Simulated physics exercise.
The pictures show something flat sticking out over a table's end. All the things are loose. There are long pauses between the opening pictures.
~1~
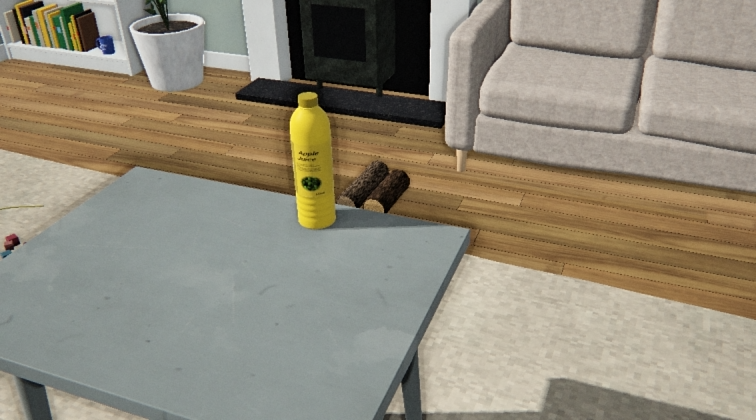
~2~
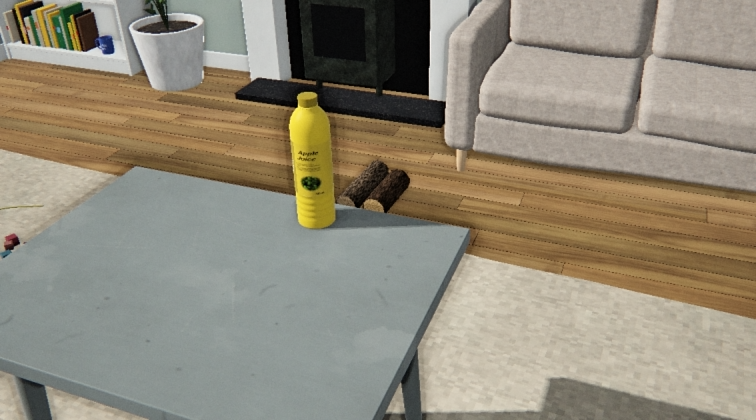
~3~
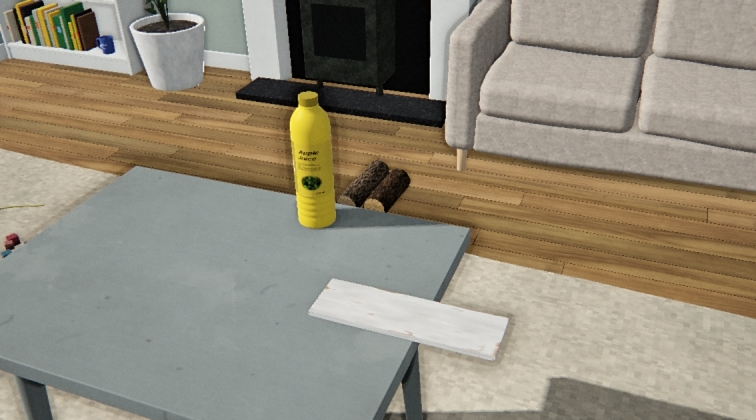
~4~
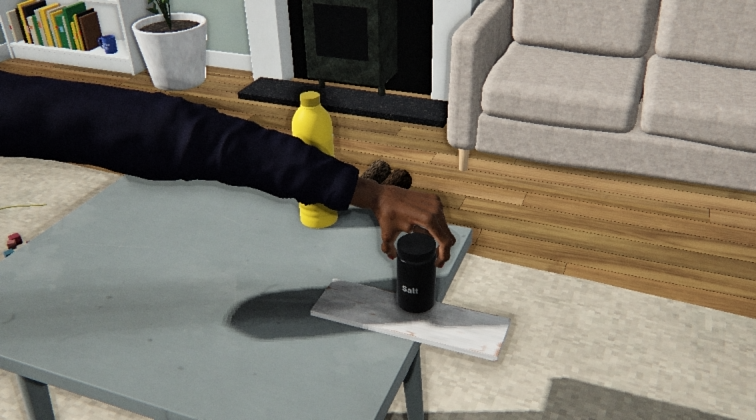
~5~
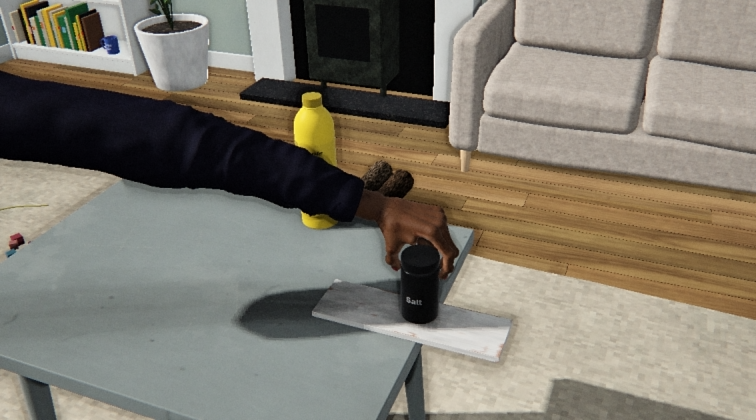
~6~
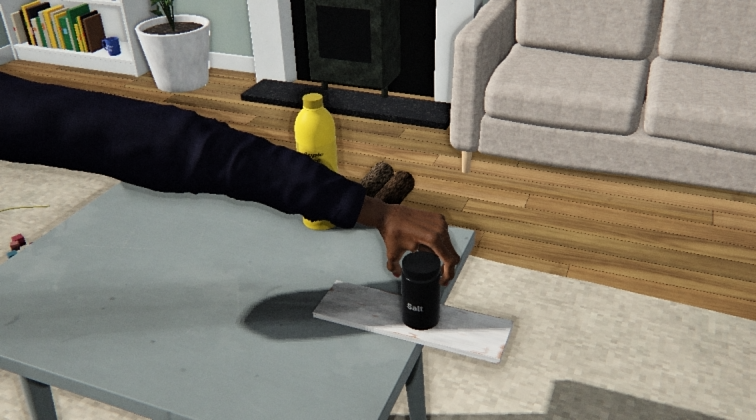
In this clip, a yellow bottle stands on a grey table, then a pale flat board appears jutting over the table's right edge, and a dark-sleeved arm reaches from the left, lowering a black jar onto it, still gripping it.
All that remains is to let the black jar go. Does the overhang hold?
The plank holds.
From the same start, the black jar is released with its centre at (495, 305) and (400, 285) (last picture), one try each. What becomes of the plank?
In the first case it goes over; in the second case it holds.
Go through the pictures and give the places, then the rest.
In the first frame, the last thing is not in view yet; yellow bottle (313, 161).
In the second frame, the last thing is not in view yet; yellow bottle (312, 161).
In the third frame, the last thing is not in view yet; yellow bottle (313, 160).
In the fourth frame, coming down; black jar (416, 273).
In the fifth frame, coming down; black jar (420, 284).
In the sixth frame, set down, still held; black jar (421, 291).
Then, 0.80 s past the last view, nothing moves.
Then, 1.70 s past the last view, black jar resting near (421, 291).
Finally, all 3 still in place. Final places as the last picture's camera would see them, black jar near (421, 291). The plank keeps its balance.
